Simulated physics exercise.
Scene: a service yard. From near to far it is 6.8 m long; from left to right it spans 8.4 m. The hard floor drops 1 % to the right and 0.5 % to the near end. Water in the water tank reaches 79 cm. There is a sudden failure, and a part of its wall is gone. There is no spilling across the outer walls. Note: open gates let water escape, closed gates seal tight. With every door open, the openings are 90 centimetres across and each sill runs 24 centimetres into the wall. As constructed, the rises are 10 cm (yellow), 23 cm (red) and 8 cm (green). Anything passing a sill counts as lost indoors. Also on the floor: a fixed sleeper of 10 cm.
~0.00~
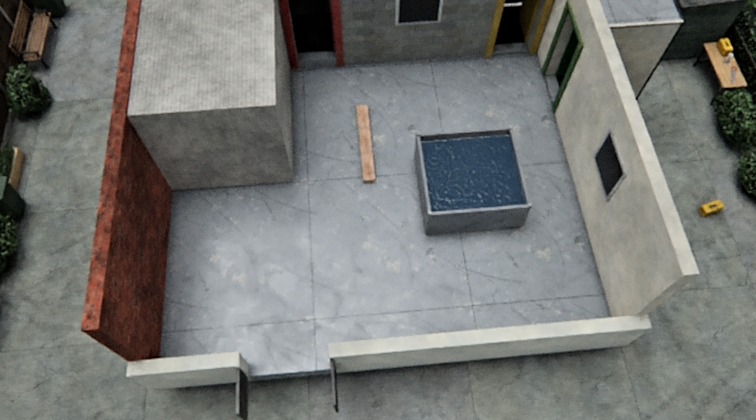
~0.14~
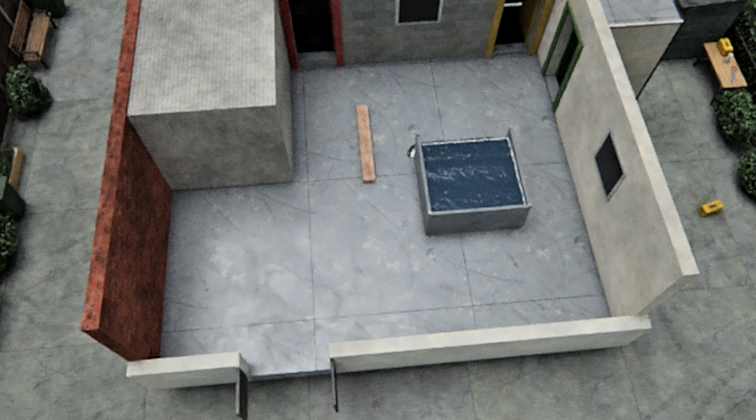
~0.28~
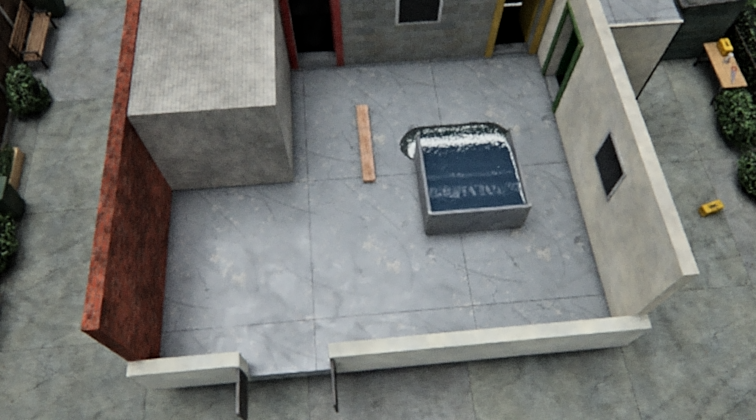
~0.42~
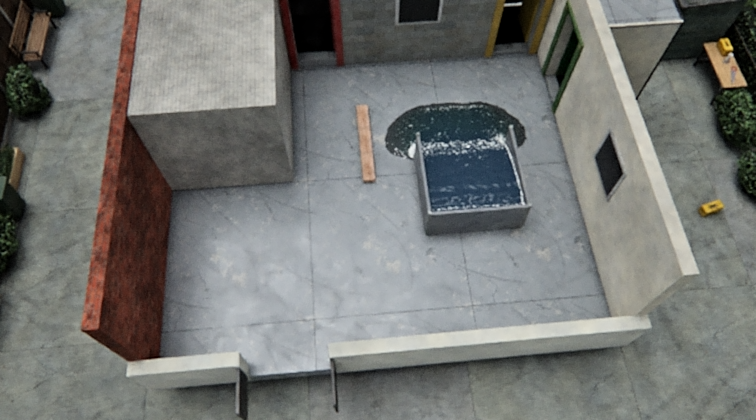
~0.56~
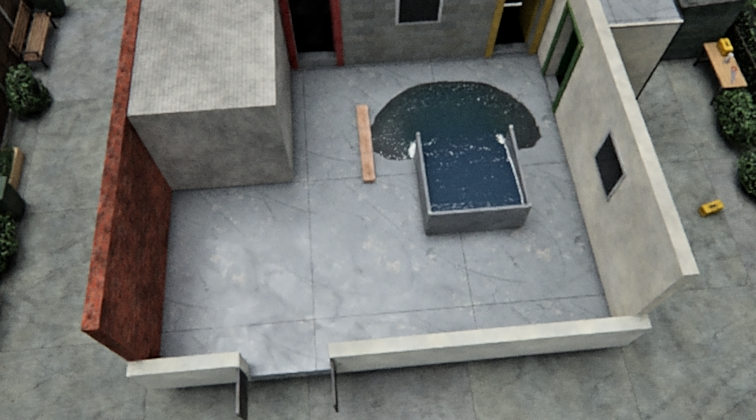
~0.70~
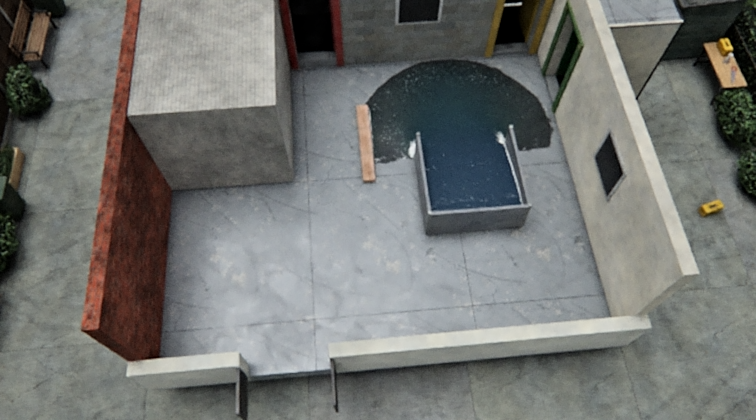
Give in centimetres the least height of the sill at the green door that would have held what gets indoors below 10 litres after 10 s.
19 cm.
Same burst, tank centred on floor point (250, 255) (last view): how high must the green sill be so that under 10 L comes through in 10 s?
It must be around 6.0 cm tall.
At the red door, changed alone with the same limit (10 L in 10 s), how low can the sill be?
Red would need about 16 cm on its own.
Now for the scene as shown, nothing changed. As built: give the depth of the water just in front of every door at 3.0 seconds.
Lab note, cm: Yellow 25; red 17; green 17.
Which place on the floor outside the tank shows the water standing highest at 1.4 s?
(444, 62).
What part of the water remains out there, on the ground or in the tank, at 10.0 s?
Something near 82 out of a hundred parts.
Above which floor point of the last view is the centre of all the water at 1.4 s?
The centre of all the water is around (456, 140).
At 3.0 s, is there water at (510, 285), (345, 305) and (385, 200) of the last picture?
I'd mark them spared by the flood, spared by the flood and spared by the flood, respectively.
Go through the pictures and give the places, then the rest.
In the first picture, the water tank at (472, 171) is whole and still, 79 cm deep; the green door at (560, 63) is dry.
In the second picture, the front is at a hidden place, 0.3 m from the gap on the far side; 0.5 m2 of floor is wet, 79 cm left at the back.
In the third picture, the gap is on the far side, the front 0.7 m out at (421, 130); the back of the water tank holds 78 cm.
In the fourth picture, the front is at (418, 110), 1.3 m from the gap on the far side; 3.2 m2 of floor is wet, 70 cm left at the back.
In the fifth picture, the front is at (425, 86), 1.9 m from the gap on the far side; 5.4 m2 of floor is wet, 67 cm left at the back.
In the sixth picture, the front is at (419, 66), 2.5 m from the gap on the far side; 7.9 m2 of floor is wet, 65 cm left at the back; 0.4 m in a straight line remain to the green door at (560, 63).
After 1.4 s water covers 25 % of the floor, deepest (43 cm) near (444, 62); 12 cm at the green door, 0 litres in over its 8 cm sill.
After 3.0 s water covers 30 % of the floor, deepest (30 cm) near (536, 63); 17 cm at the green door, 44 litres in over its 8 cm sill.
After 10.0 s water covers 80 % of the floor, deepest (12 cm) near (572, 334); 7 cm at the green door, 133 litres in over its 8 cm sill.
At the green door as built, the water arrived by 0.9 s and peaked near 20 cm at 2.6 s.
Run again over the same 10 s with other heights there, 14 litres in over 17.5 cm, 2 litres over 23.5 cm. The limit of 10 litres is kept from about 19 cm up.
